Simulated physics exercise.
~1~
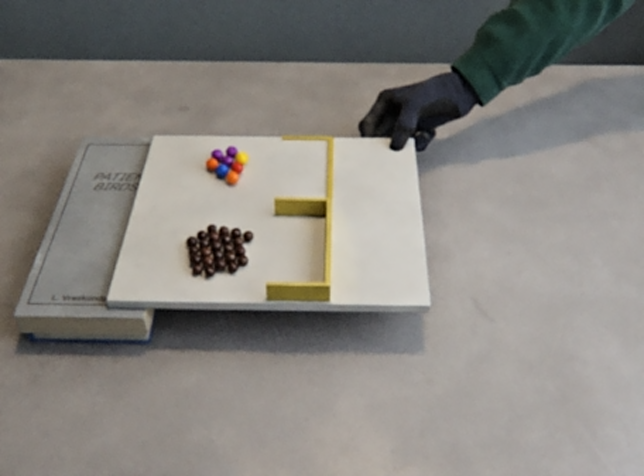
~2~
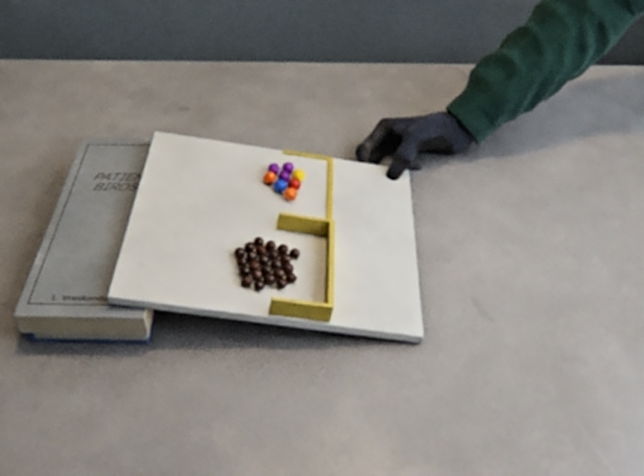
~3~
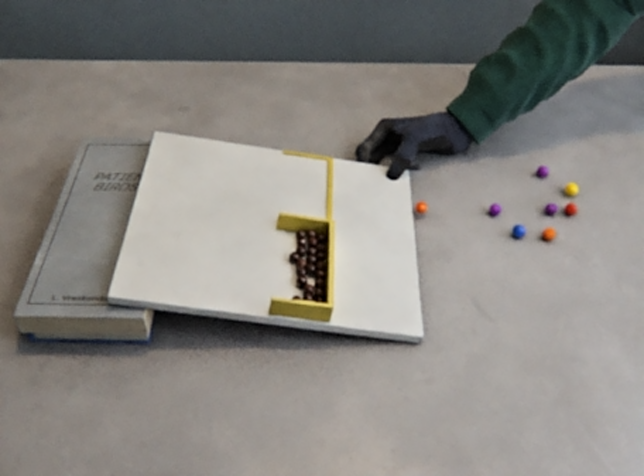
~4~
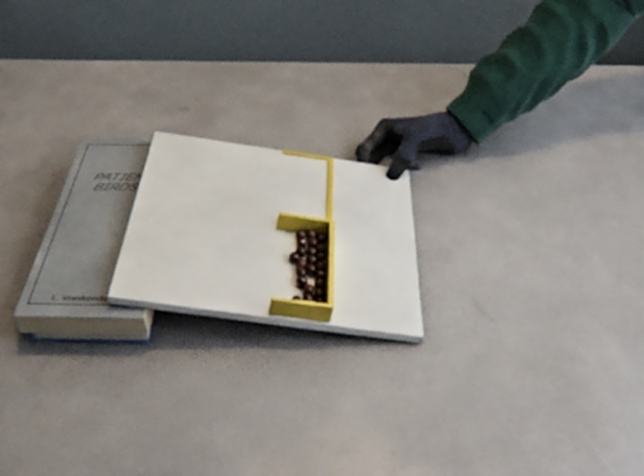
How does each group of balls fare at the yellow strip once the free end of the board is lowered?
The dark brown balls at the front are stopped by the strip and stay on the board, while the colourful balls at the back all get past it and roll away.
